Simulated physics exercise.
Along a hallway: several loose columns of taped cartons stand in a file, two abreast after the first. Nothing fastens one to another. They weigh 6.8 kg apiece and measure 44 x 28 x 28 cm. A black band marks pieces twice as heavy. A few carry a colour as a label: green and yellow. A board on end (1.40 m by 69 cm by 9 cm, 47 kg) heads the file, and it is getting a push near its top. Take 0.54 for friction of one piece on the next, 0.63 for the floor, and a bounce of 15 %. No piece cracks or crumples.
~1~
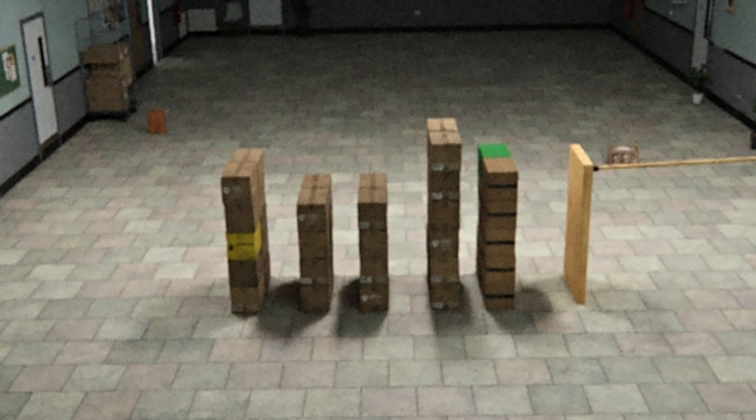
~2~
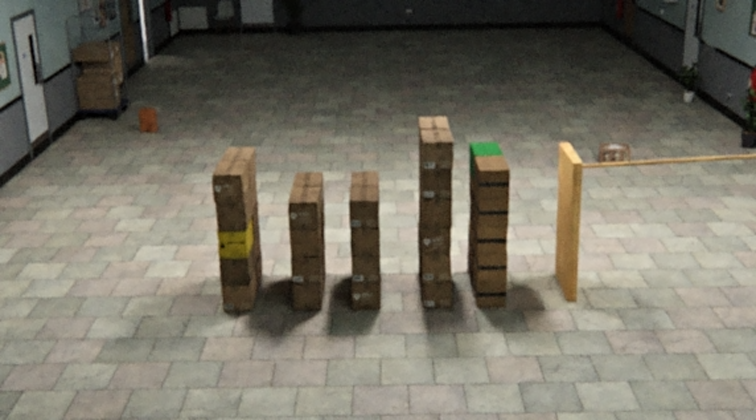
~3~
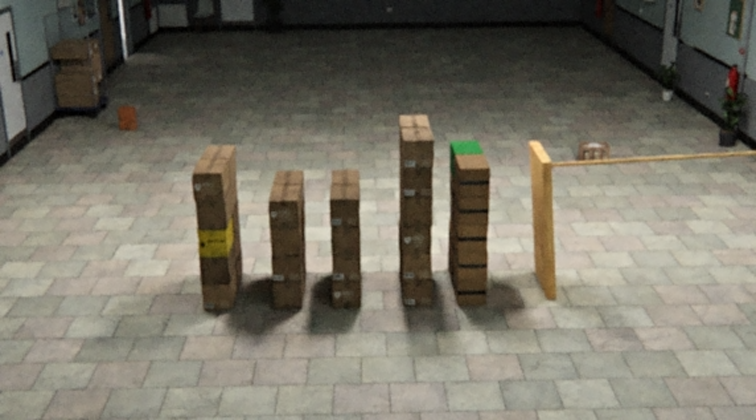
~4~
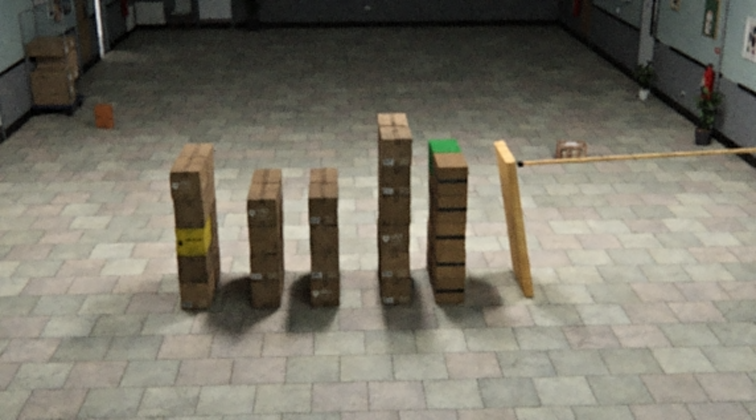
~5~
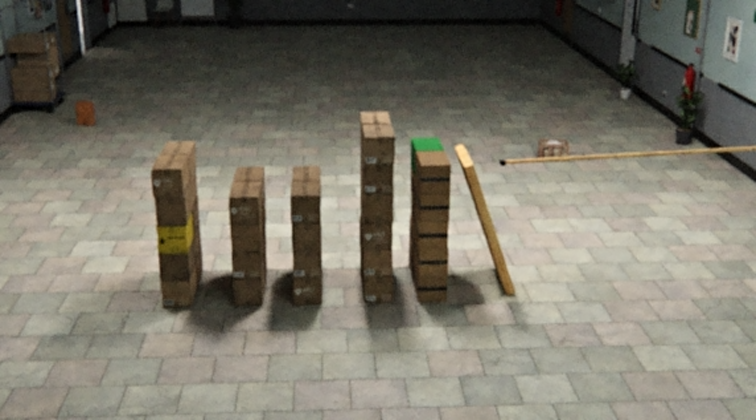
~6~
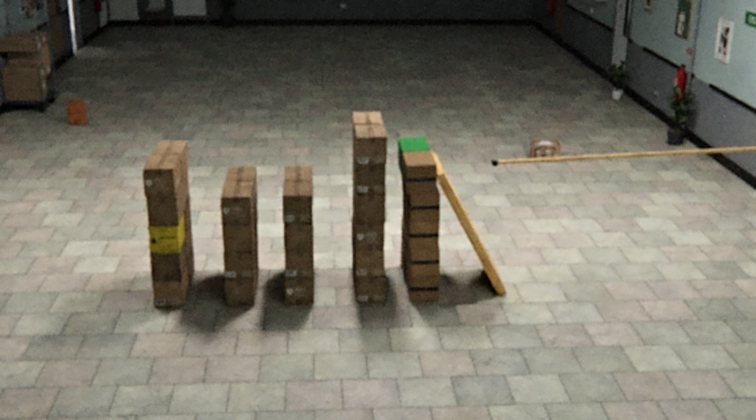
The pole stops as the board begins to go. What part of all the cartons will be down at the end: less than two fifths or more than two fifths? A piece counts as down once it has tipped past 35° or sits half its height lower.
Fewer than two in five of them.
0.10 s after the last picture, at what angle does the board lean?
Some 30° from upright.
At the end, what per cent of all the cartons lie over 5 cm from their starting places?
Shifted: 5 per cent.
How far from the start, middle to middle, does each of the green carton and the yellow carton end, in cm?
Moved: Green 10, yellow 0.
Then, 0.06 s later than the last frame, board 29° from upright; none of the 48 cartons down, 3 disturbed; green carton moved 6 cm.
Then, 0.10 s later than the last frame, board 29° from upright; none of the 48 cartons down, 3 disturbed; green carton moved 7 cm.
Then, 0.22 s later than the last frame, board 30° from upright; none of the 48 cartons down, 5 disturbed; green carton moved 8 cm.
When it is over, board 30° from upright; none of the 48 cartons down, 7 disturbed; green carton moved 8 cm; yellow carton unmoved. That is 0 per cent. In pixels of the last frame, middles, green carton near (411, 158), yellow carton near (167, 231).
